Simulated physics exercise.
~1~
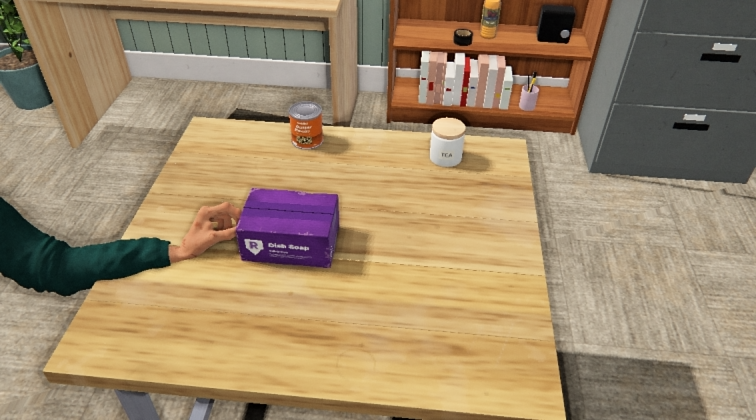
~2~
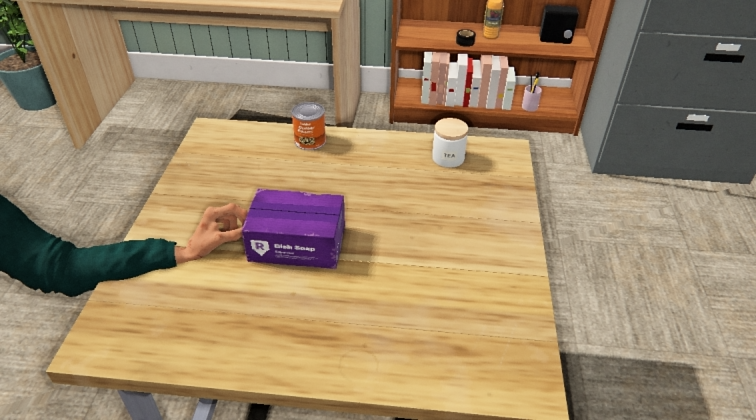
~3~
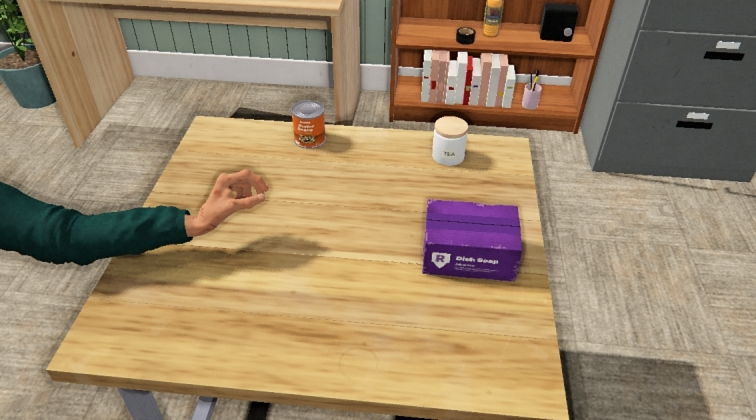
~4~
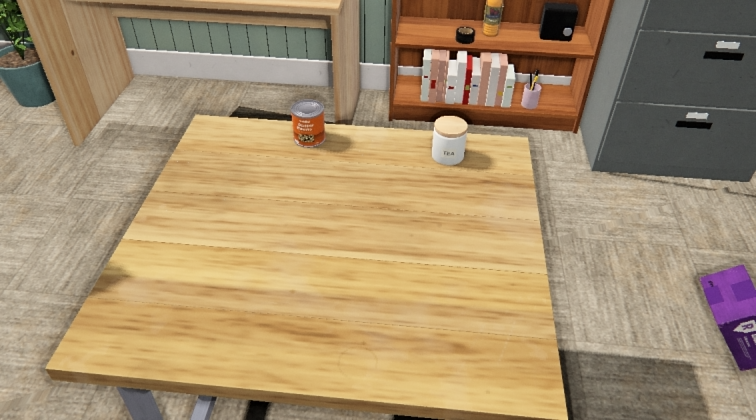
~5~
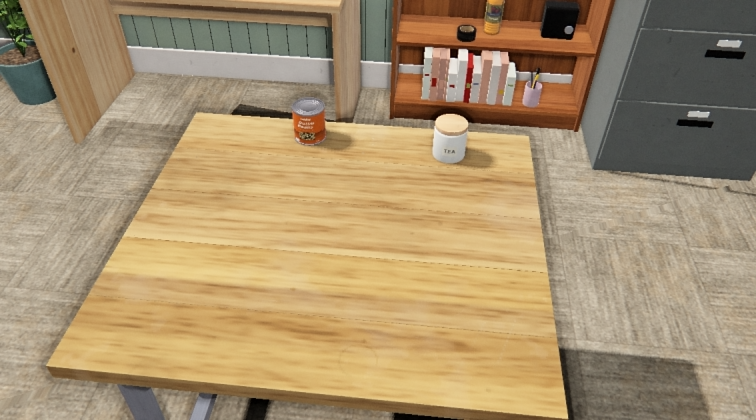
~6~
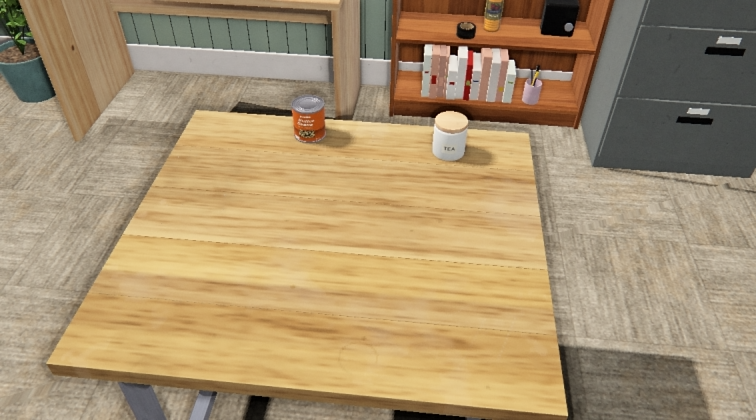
On an office table, a hand sending a purple box sliding right and off the edge, leaving an orange tin and white jar.
